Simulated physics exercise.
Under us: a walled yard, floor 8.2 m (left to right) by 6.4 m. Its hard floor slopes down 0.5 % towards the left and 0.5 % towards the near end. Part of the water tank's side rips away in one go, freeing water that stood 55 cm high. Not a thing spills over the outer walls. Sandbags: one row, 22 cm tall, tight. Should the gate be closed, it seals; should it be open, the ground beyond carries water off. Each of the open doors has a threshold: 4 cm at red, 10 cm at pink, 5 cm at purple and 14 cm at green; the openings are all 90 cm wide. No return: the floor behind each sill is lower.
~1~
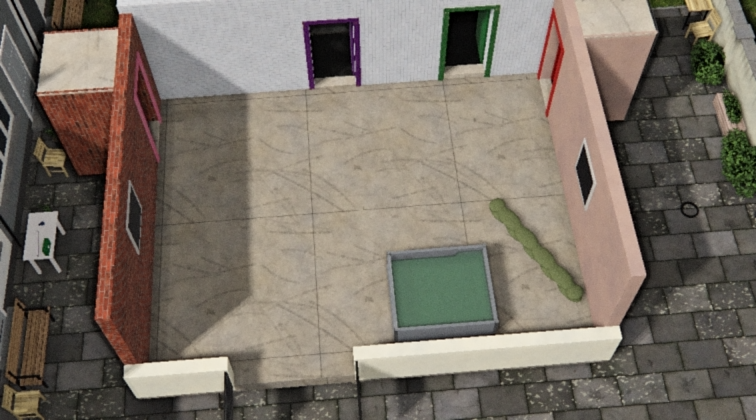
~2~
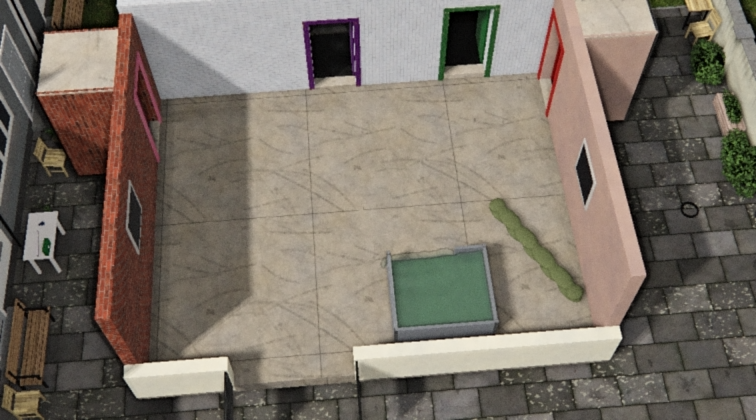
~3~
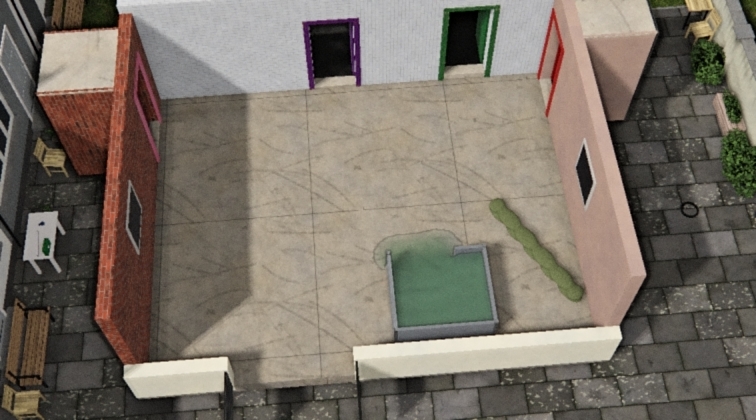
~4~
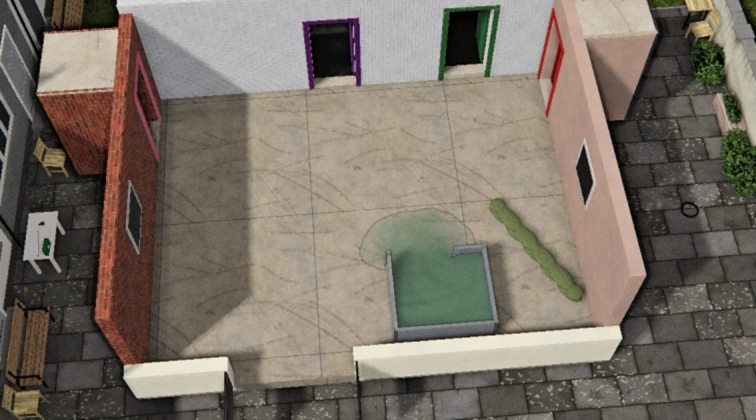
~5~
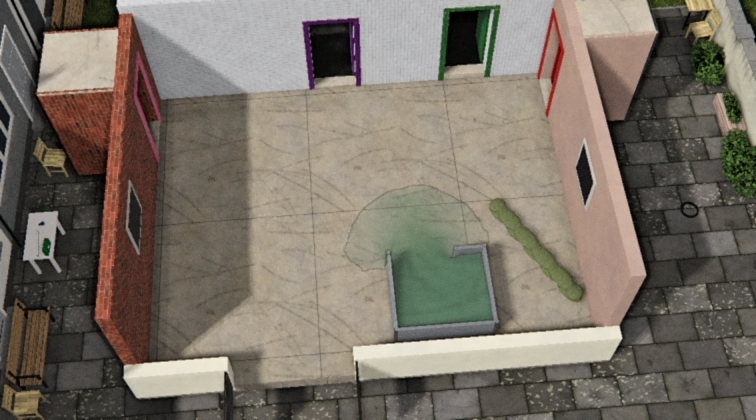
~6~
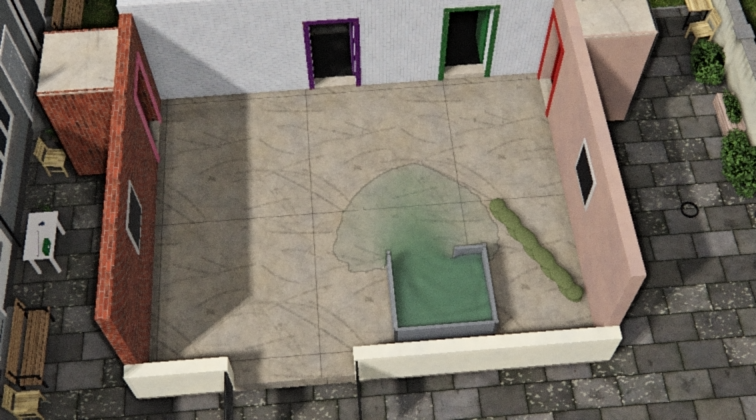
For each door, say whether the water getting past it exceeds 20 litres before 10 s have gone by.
By that time: The red door exceeds 20 litres; the pink door stays at or below 20 litres; the purple door exceeds 20 litres; the green door stays at or below 20 litres.
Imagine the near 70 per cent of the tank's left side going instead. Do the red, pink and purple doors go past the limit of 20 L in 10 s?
Then red does not exceed it, pink does not exceed it, purple does not exceed it.
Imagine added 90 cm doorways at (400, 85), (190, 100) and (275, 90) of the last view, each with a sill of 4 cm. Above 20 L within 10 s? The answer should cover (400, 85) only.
At that door: Exceeding the limit.
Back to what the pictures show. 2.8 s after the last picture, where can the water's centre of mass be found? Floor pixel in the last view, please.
The water is centred near (397, 185).
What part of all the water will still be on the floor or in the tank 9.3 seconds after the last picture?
Some 92 in a hundred.
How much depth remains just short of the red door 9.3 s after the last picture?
It's about 2.0 cm.
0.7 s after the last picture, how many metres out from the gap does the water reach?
Distance: Approx. 4.4 m.
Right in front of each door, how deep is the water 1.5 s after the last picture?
Red 0 cm, pink 0 cm, purple 12 cm, green 9 cm.
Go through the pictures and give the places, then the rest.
The first frame shows the water tank at (441, 288) is whole and still, 55 cm deep.
In the second frame, the front is at (386, 263), 0.7 m from the gap on the water tank's far side; 0.3 m2 of floor is under water; 55 cm left at the back of the water tank.
In the third frame, water pours out on the water tank's far side and has run 0.9 m, to (379, 250); typically 10 cm deep outside, 55 cm at the water tank's back.
In the fourth frame, the front is at (432, 211), 1.3 m from the gap on the water tank's far side; 2.0 m2 of floor is under water; 53 cm left at the back of the water tank.
In the fifth frame, the front is at (426, 189), 1.8 m from the gap on the water tank's far side; 3.3 m2 of floor is under water; 47 cm left at the back of the water tank.
In the sixth frame, water pours out on the water tank's far side and has run 2.3 m, to (415, 167); typically 5 cm deep outside, 48 cm at the water tank's back.
Then, 0.7 s after the last picture water covers 25 % of the floor and is deepest (26 cm) near (405, 262); red door not reached, pink door not reached, purple door not reached, green door not reached.
Then, 1.5 s after the last picture water covers 40 % of the floor and is deepest (18 cm) near (405, 262); red door not reached, pink door not reached, purple door 12 cm at the sill, 5 L in, green door 9 cm at the sill, 0 L in.
Then, 2.8 s after the last picture water covers 50 % of the floor and is deepest (18 cm) near (532, 76); red door 8 cm at the sill, 0 L in, pink door not reached, purple door 11 cm at the sill, 51 L in, green door 10 cm at the sill, 0 L in.
Then, 5.3 s after the last picture water covers 50 % of the floor and is deepest (10 cm) near (160, 136); red door 7 cm at the sill, 38 L in, pink door 10 cm at the sill, 1 L in, purple door 6 cm at the sill, 70 L in, green door 5 cm at the sill, 0 L in.
Then, 9.3 s after the last picture water covers 75 % of the floor and is deepest (8 cm) near (149, 379); red door 2 cm at the sill, 46 L in, pink door 6 cm at the sill, 1 L in, purple door 2 cm at the sill, 71 L in, green door 3 cm at the sill, 0 L in.
